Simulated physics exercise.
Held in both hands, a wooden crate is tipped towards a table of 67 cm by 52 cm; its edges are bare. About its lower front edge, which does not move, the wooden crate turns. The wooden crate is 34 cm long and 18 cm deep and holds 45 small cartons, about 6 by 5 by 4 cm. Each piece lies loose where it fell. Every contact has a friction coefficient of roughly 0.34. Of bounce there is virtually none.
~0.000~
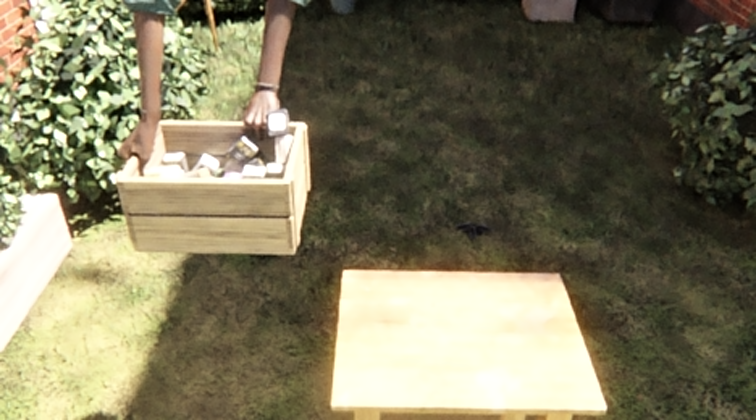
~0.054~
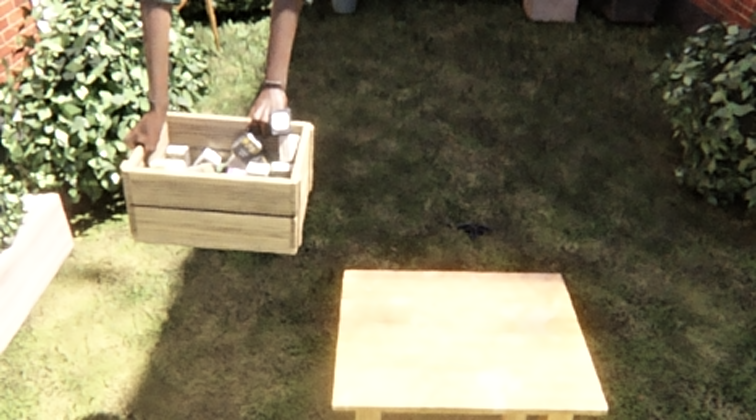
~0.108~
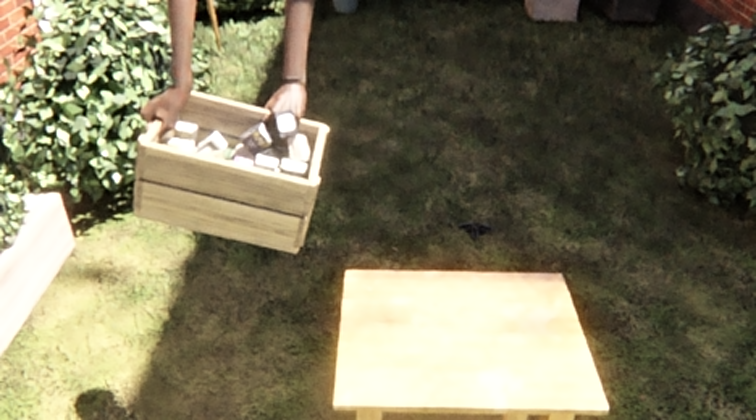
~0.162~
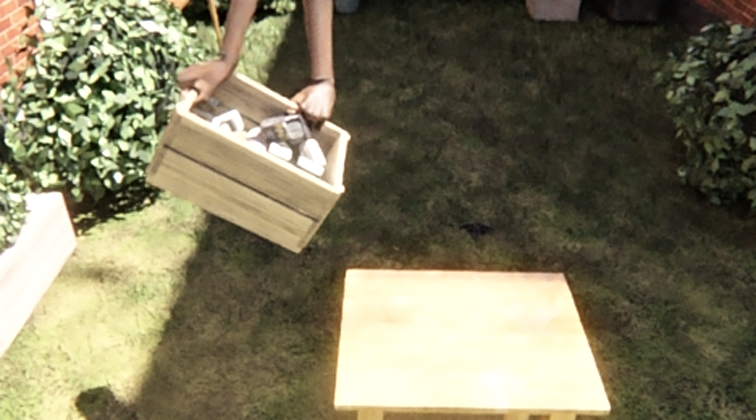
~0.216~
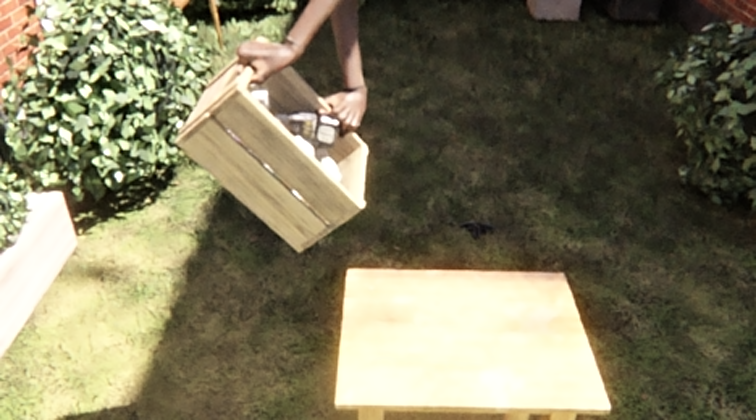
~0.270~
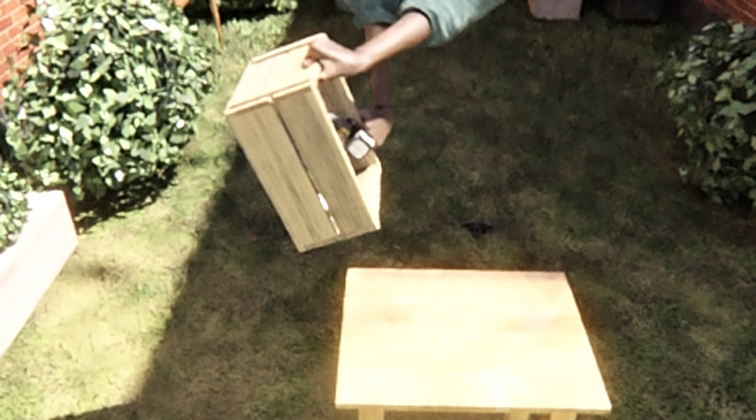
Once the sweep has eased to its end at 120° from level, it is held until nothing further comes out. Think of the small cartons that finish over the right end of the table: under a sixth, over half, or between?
When everything settles, one sixth up to one half of them lie over the right end of the table.
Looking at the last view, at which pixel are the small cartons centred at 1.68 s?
Around (510, 323).
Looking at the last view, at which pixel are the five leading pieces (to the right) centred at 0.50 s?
The leading five average out near (493, 222).
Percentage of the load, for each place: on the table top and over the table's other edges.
Around 60 per cent and 5 per cent, in that order.
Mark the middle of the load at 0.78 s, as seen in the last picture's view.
It's centred at about (495, 320).
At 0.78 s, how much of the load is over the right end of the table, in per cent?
I'd put it near 10 in a hundred by then.
After 0.50 s, tilt 120°; 14 still in the wooden crate, 1 on the table top and 30 in the air.
After 0.78 s, tilt 120°; 1 still in the wooden crate, 35 on the table top, 5 over the right end of the table and 4 in the air.
After 1.17 s, tilt 120°; 29 on the table top, 15 over the right end of the table and 1 over the table's other edges.
Outcome (at 1.68 s), 28 on the table top, 15 over the right end of the table and 2 over the table's other edges. Asked share, 15 of 45, 33 per cent.
